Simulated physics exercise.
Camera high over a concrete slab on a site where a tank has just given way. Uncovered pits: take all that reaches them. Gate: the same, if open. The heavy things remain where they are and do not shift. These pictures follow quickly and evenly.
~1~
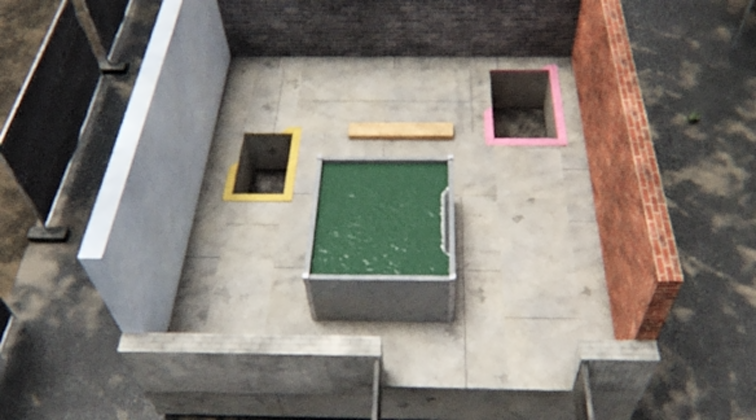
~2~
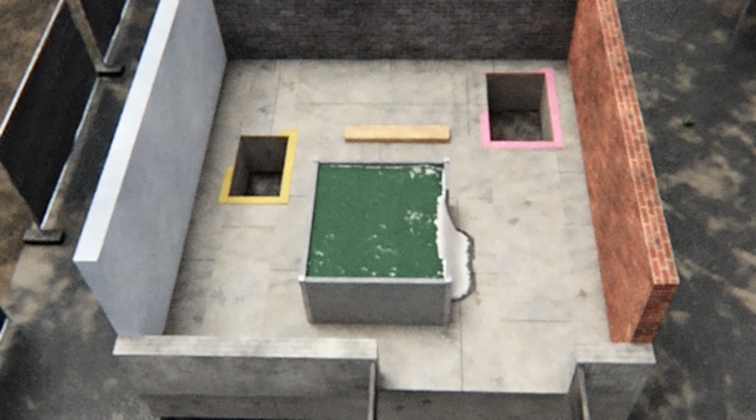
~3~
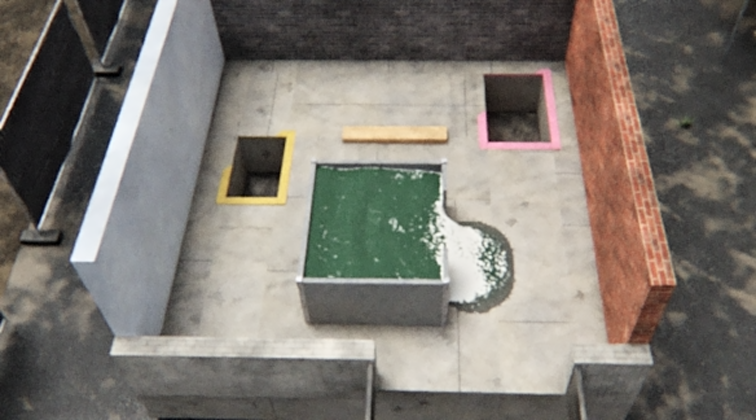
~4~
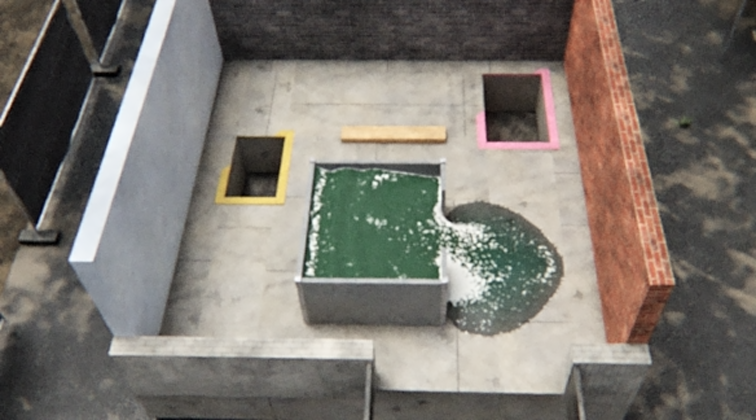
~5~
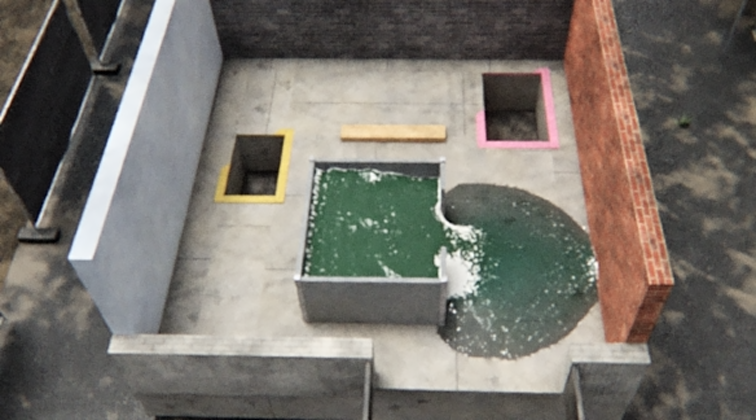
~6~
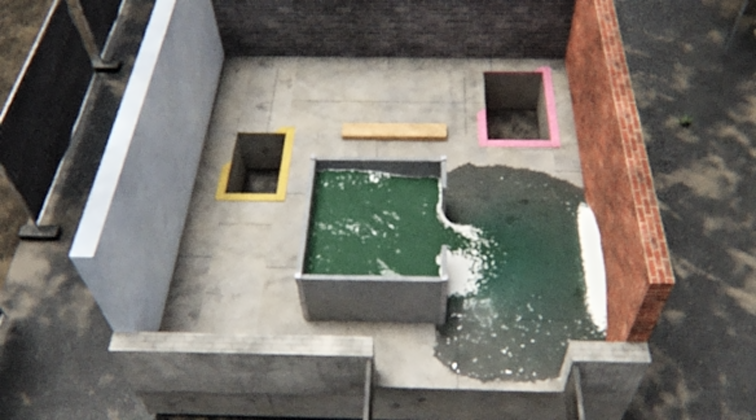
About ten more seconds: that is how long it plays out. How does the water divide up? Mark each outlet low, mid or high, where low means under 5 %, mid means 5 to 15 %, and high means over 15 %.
Marks - gate: High, yellow pit: Low, pink pit: High.
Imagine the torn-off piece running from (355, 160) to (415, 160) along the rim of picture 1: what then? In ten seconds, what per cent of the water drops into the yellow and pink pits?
In percent: Yellow 20, pink 40.
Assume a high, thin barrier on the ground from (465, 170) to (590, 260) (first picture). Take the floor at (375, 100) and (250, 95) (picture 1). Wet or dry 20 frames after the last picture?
Going by the list, I'd say kept clear of the flood, then kept clear of the flood.
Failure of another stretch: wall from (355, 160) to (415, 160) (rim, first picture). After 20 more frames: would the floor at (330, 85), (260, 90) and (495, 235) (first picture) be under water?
Listed in order, they come out sitting in a pool, sitting in a pool and without a puddle.
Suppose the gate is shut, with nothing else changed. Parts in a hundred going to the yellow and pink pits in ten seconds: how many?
Shares in percent: Yellow 10, pink 40.
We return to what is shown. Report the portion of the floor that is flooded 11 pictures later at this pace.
It comes to 30 per cent.
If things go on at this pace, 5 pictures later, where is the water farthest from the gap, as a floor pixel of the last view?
Front's tip: Near (562, 96).
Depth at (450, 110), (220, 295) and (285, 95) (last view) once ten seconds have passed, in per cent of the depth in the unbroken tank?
I'd say close to 2, 2 and 2 percent.
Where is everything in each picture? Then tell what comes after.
The first picture shows the water tank at (382, 218) is whole and still.
In the second picture, water pours out at (444, 246) and has run to (460, 295).
In the third picture, water pours out at (442, 249) and has run to (505, 288).
In the fourth picture, water pours out at (440, 250) and has run to (558, 273).
In the fifth picture, water pours out at (440, 249) and has run to (597, 293).
In the sixth picture, water pours out at (441, 247) and has run to (605, 342).
A moment on, water covers 25 % of the floor; the gate 1 %, the yellow pit 0 %, the pink pit 0 %.
Next, water covers 30 % of the floor; the gate 4 %, the yellow pit 0 %, the pink pit 5 %.
Then, water covers 45 % of the floor; the gate 11 %, the yellow pit 0 %, the pink pit 14 %.
Later, water covers 60 % of the floor; the gate 21 %, the yellow pit 0 %, the pink pit 26 %.
In the end, water covers 75 % of the floor; the gate 29 %, the yellow pit 1 %, the pink pit 35 %.
